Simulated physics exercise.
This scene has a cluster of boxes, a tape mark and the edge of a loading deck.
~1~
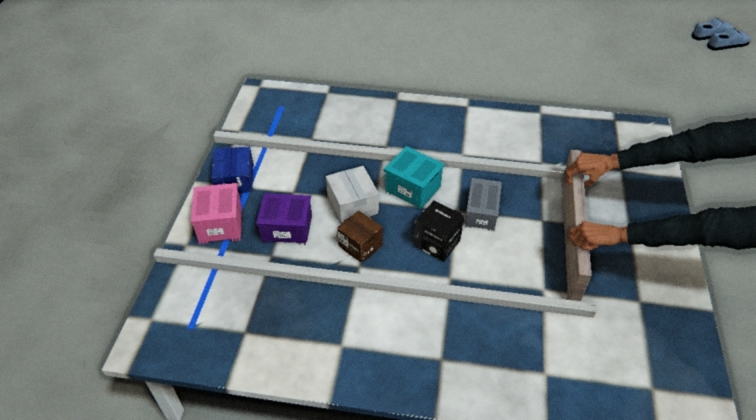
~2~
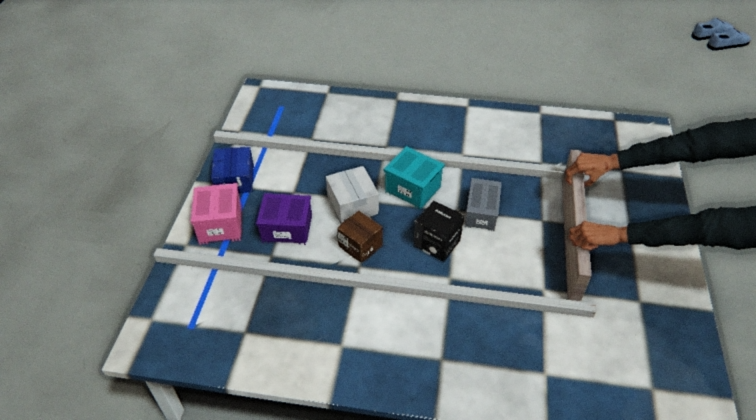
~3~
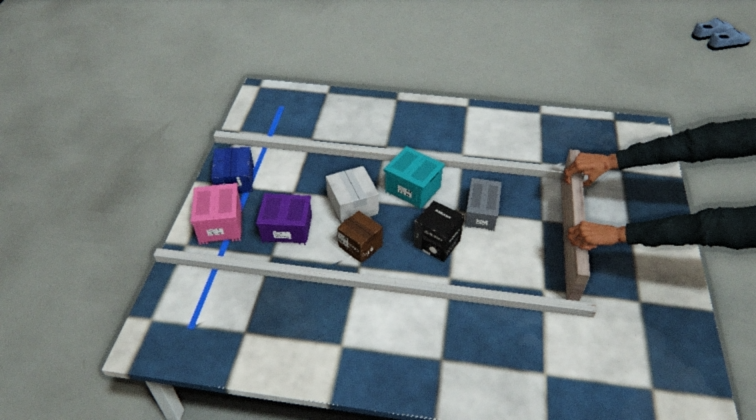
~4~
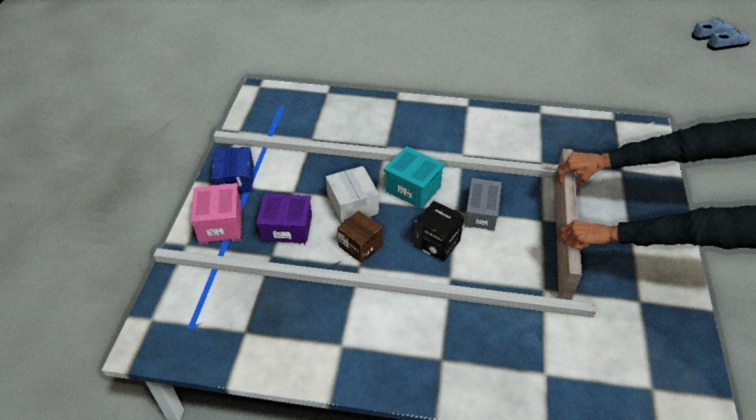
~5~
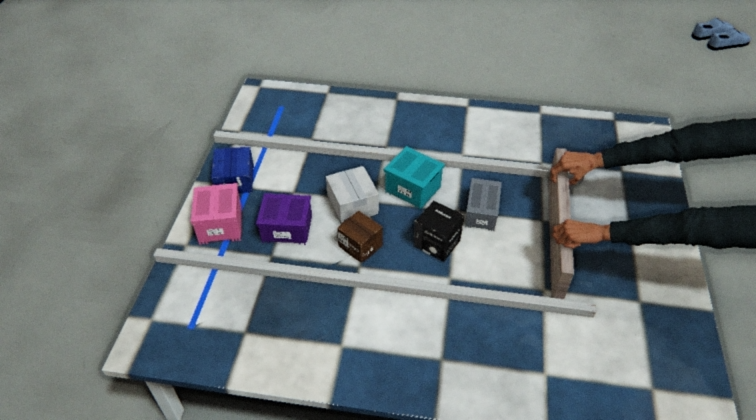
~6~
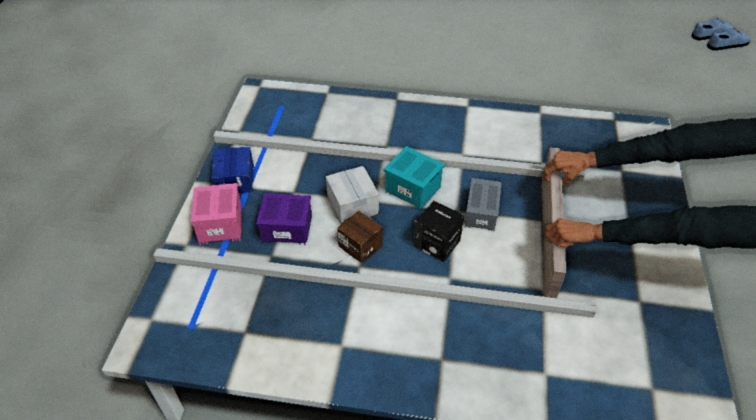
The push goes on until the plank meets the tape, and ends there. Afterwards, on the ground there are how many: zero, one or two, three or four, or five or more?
On the ground there are three or four.
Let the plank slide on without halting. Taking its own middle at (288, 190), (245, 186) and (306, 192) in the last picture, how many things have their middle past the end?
The counts are 1, 3 and 1, in that order.
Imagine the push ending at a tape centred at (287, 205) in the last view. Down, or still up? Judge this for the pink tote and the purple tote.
The pink tote comes off and the purple tote keeps its place.
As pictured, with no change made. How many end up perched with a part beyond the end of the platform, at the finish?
3 overhanging.
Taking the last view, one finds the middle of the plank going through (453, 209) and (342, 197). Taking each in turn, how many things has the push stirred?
The first count is 3, and then it's 7.
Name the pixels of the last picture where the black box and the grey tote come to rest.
They end up close to (213, 211) and (234, 178).
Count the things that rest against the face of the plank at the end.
I count 2 of them.
Soon after, none off yet; blue parcel at rest near (233, 171); pink tote at rest near (218, 214); purple tote at rest near (286, 219).
By the end, the number that fall off is three or four; fallen, purple tote, pink tote and blue parcel.
